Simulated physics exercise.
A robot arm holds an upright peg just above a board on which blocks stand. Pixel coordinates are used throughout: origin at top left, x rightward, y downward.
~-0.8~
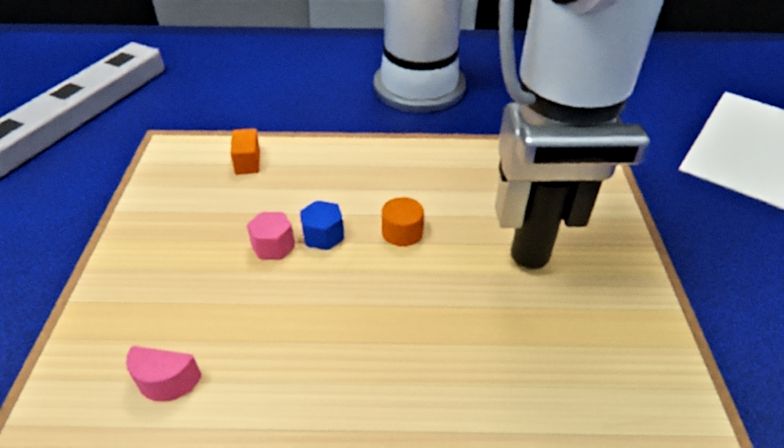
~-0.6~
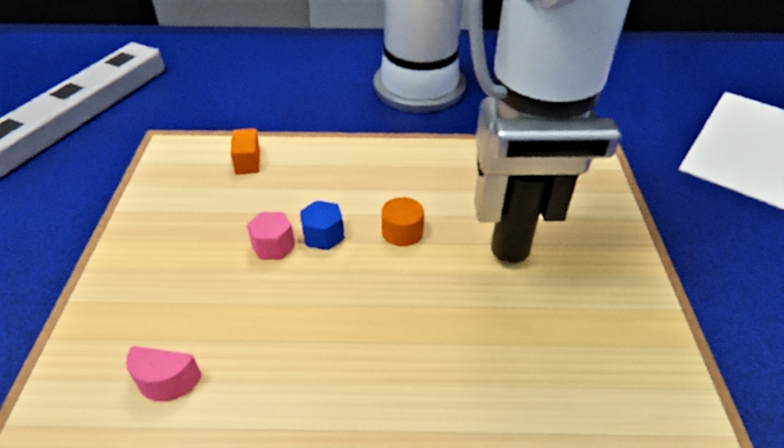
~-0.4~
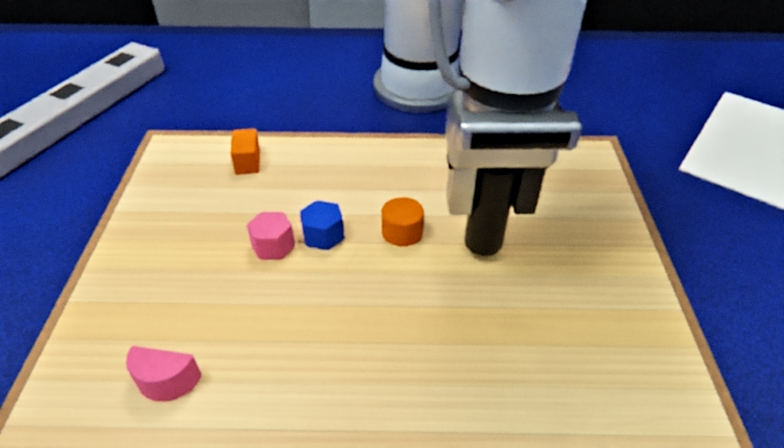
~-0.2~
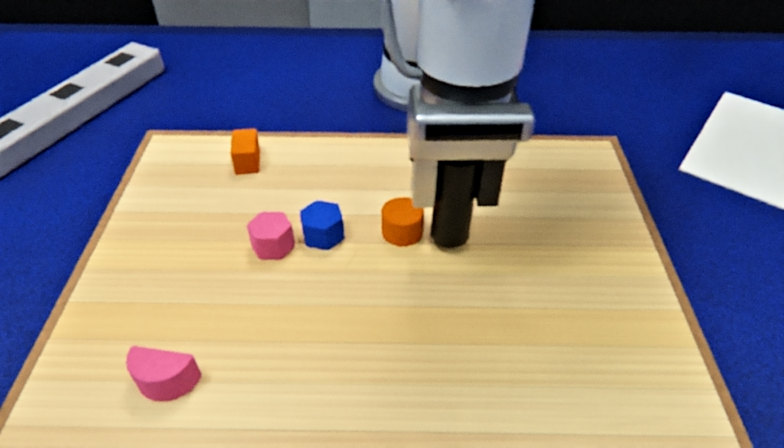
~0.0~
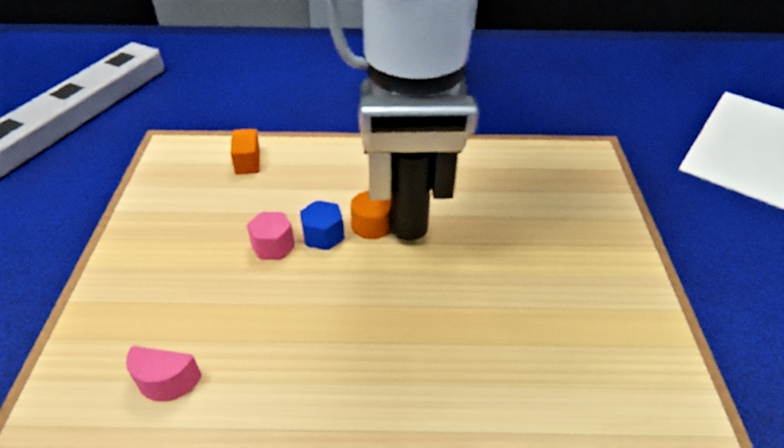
On a light wooden board with five scattered blocks, a robot arm holding a dark upright peg moves left toward the orange disc, reaches it, and pushes it left until it sits close beside the blue hexagon.
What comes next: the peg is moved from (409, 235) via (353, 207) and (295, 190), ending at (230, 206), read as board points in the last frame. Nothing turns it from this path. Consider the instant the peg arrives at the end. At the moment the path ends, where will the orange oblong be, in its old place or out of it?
Still in place.
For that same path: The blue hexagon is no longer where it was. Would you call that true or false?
The claim holds.
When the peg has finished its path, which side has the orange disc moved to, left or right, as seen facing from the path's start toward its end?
Leftward.
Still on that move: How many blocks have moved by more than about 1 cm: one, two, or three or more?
2 blocks.
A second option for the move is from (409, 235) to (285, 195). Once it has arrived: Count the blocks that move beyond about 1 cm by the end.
2 blocks.
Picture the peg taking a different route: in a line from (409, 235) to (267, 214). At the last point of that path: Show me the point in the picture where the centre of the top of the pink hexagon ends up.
The centre of its top face lies at (221, 247).
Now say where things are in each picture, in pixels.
In the first frame, lower end of the peg (530, 254), tops of blocks, orange oblong (243, 140), pink hexagon (269, 224), blue hexagon (321, 213), orange disc (403, 210).
In the second frame, peg (510, 249), blocks as before.
In the third frame, peg (483, 242), blocks as before.
In the fourth frame, peg (450, 235), blocks as before.
In the fifth frame, peg (409, 227), orange oblong (243, 140), pink hexagon (269, 224), blue hexagon (321, 213), orange disc (372, 203).
On the path given first. One third of the way, peg (353, 199); pink hexagon (266, 226); blue hexagon (306, 213), turned 50° anticlockwise; orange disc (313, 184).
Two thirds of the way, peg (293, 183); pink hexagon (266, 226); blue hexagon (306, 213), turned 50° anticlockwise; orange disc (258, 185).
At the end, peg (228, 199); orange oblong not moved; pink hexagon (266, 226); blue hexagon (306, 213), turned 50° anticlockwise; orange disc (209, 212).
